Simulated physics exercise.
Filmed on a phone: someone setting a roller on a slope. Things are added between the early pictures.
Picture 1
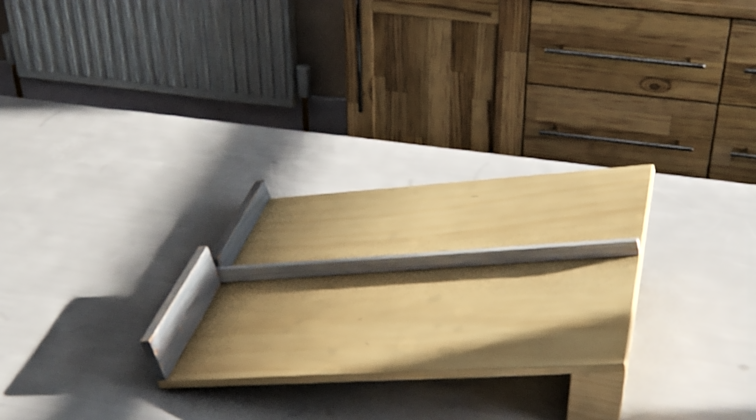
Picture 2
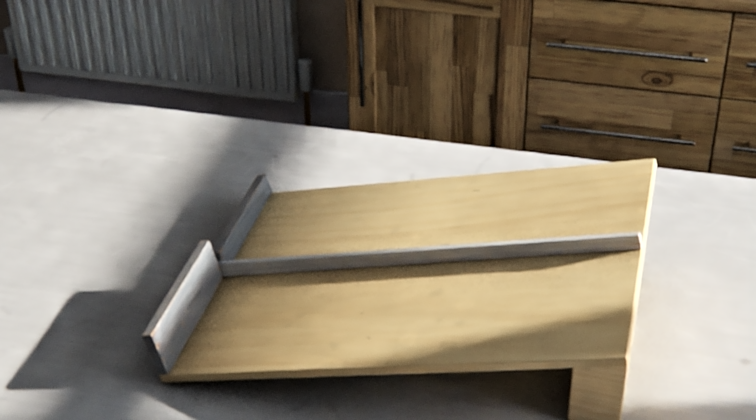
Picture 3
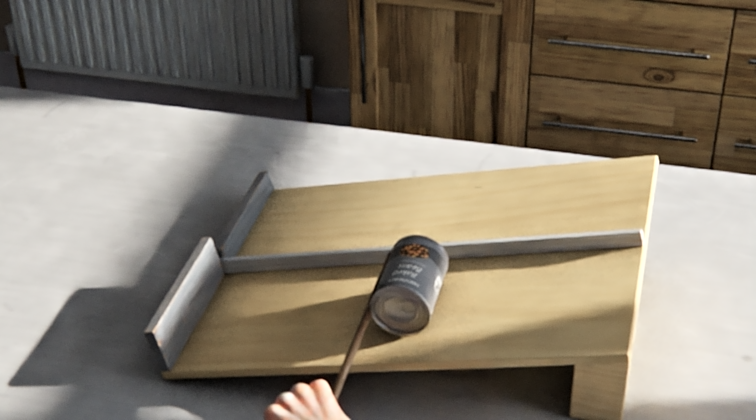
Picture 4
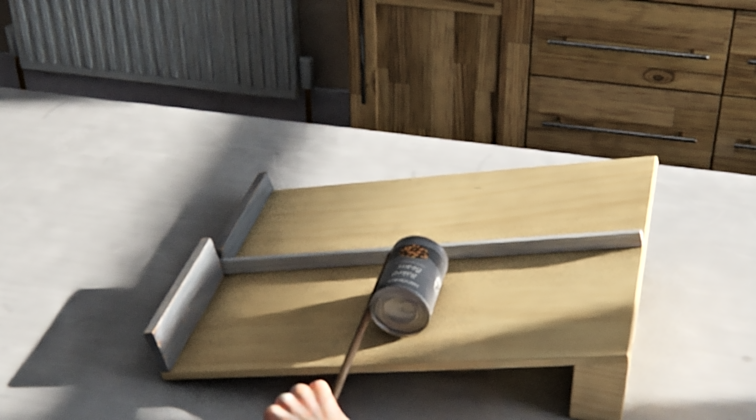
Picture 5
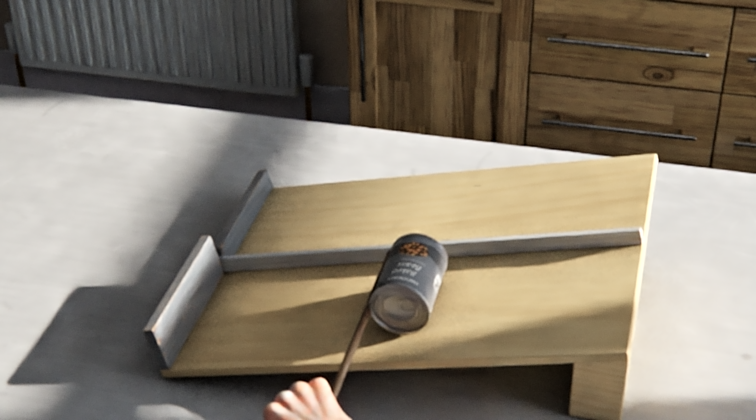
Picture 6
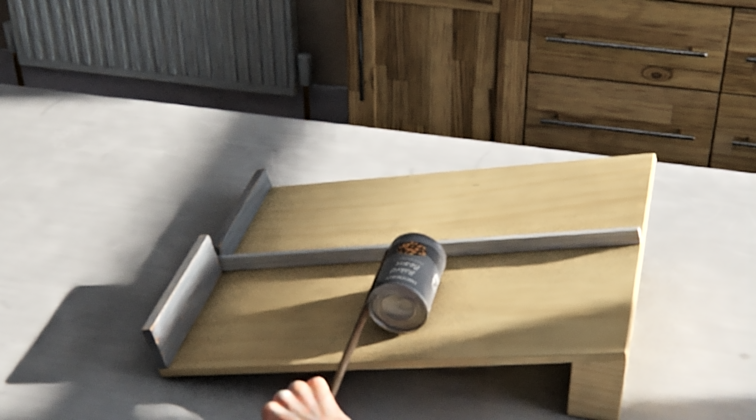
Grey tin appearing on an empty sloping wooden board, then staying still as a hand holds a stick against it.
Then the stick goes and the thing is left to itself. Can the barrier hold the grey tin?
As it turns out, the grey tin is held by the strip.
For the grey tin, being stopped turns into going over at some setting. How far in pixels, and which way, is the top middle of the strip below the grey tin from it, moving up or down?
About 28 pixels down.
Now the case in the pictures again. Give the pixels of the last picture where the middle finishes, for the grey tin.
Its middle is close to (214, 294).
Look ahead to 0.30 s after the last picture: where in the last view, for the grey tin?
Its middle is close to (367, 286).
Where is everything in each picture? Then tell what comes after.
The first picture shows board (410, 253).
The second picture shows board (412, 247).
The third picture shows held back by the stick; grey tin (410, 284); board (414, 244).
The fourth picture shows held back by the stick; grey tin (410, 285); board (413, 244).
The fifth picture shows held back by the stick; grey tin (409, 283); board (413, 242).
The sixth picture shows held back by the stick; grey tin (408, 282); board (412, 241).
Then, 0.30 s later than the last frame, grey tin rolling on the board near (367, 286).
Then, 0.50 s later than the last frame, grey tin rolling on the board near (282, 290).
Then, 0.66 s later than the last frame, grey tin rolling on the board near (220, 293).
When it is over, the grey tin stops on the board, near (214, 294).
